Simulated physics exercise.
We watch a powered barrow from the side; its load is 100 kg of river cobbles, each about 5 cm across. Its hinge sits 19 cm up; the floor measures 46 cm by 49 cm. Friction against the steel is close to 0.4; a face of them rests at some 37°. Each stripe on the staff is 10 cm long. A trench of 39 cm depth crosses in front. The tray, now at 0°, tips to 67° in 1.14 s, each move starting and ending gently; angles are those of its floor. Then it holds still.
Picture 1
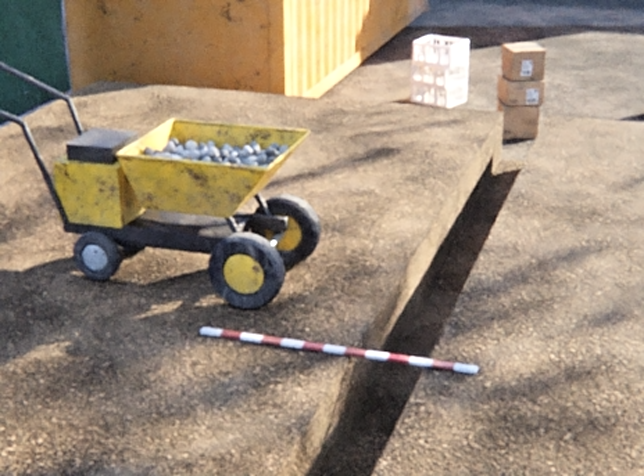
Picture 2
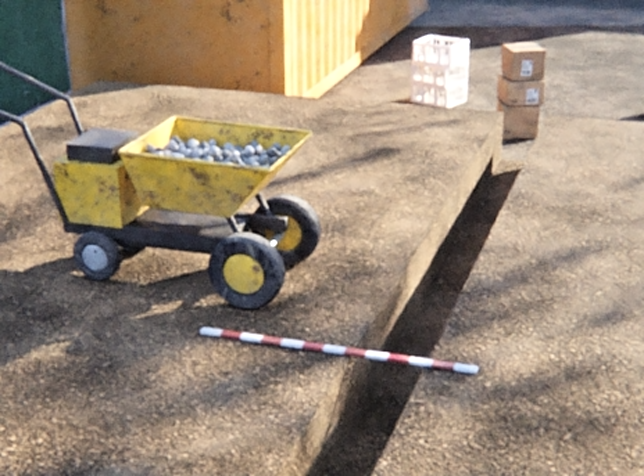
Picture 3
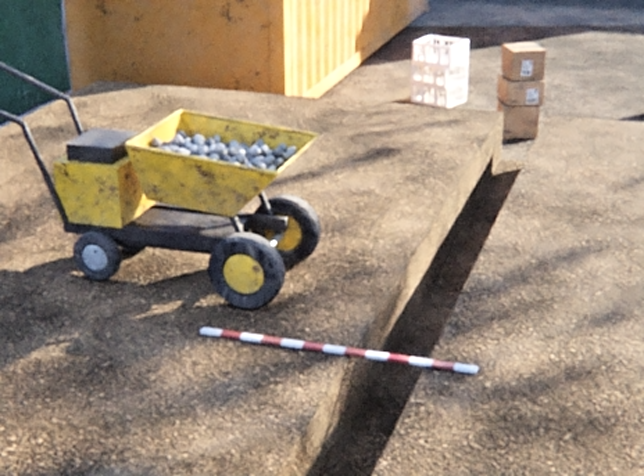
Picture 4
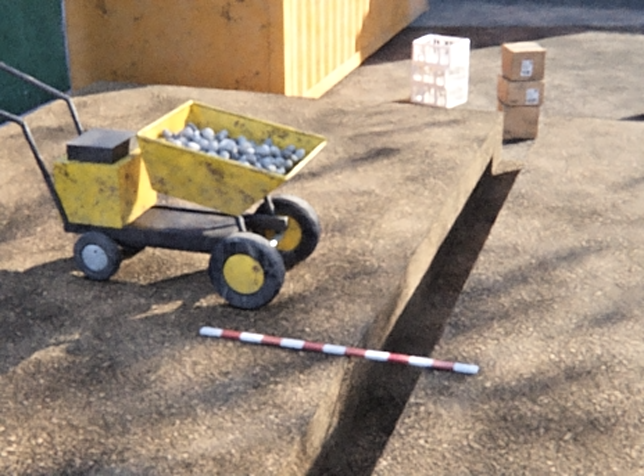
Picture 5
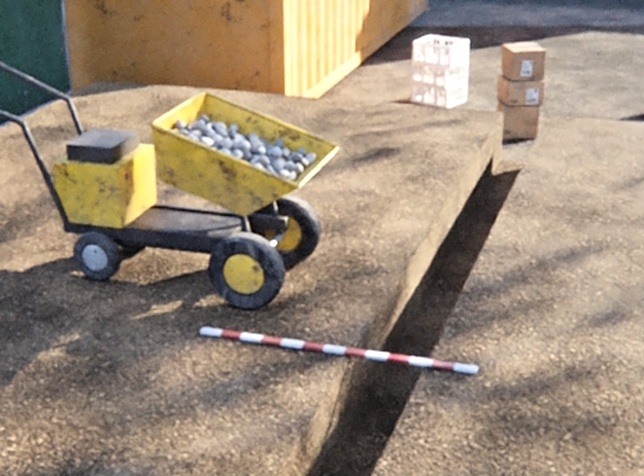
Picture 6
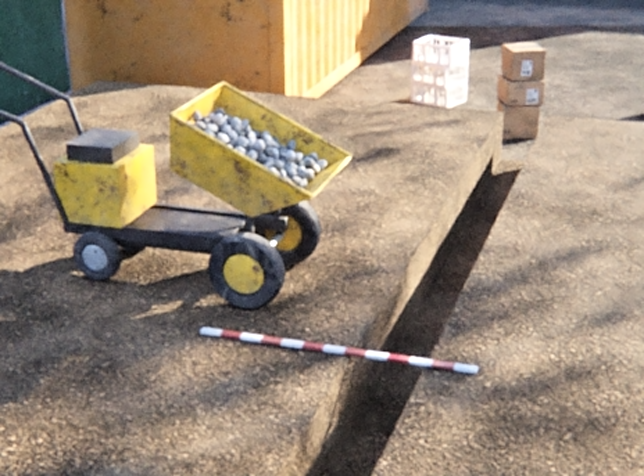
At the start, a yellow powered barrow loaded with grey cobbles stands beside a trench, its tray level behind a red-and-white staff on the ground. The tray then tilts forward to the right, slowly at first and then more steeply, while the barrow stays still and the stones remain inside.
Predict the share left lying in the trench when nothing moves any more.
About 98 per cent.
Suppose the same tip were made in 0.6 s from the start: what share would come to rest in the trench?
In that case some 85 per cent.
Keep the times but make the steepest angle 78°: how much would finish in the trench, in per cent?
In that case some 100 per cent.
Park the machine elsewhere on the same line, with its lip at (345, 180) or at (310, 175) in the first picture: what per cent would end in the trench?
First some 20, then 60 per cent.
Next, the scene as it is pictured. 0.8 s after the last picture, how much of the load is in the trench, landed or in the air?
About 25 per cent by then.
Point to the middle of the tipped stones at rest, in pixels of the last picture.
Near (419, 359).
Then, 0.4 s after the last picture the floor is at 57°, 100 % in the tray; the foremost stones are at (351, 223).
Then, 0.8 s after the last picture the floor is at 67°, 71 % in the tray, 2 % short of the trench, 26 % in the trench; the foremost stones are at (437, 337).
Then, 1.1 s after the last picture the floor is at 67°, 33 % in the tray, 3 % short of the trench, 62 % in the trench, 2 % past the trench; the foremost stones are at (492, 317).
Then, 3.1 s after the last picture the floor is at 67°, 0 % in the tray, 98 % in the trench, 2 % past the trench; the foremost stones are at (523, 320).
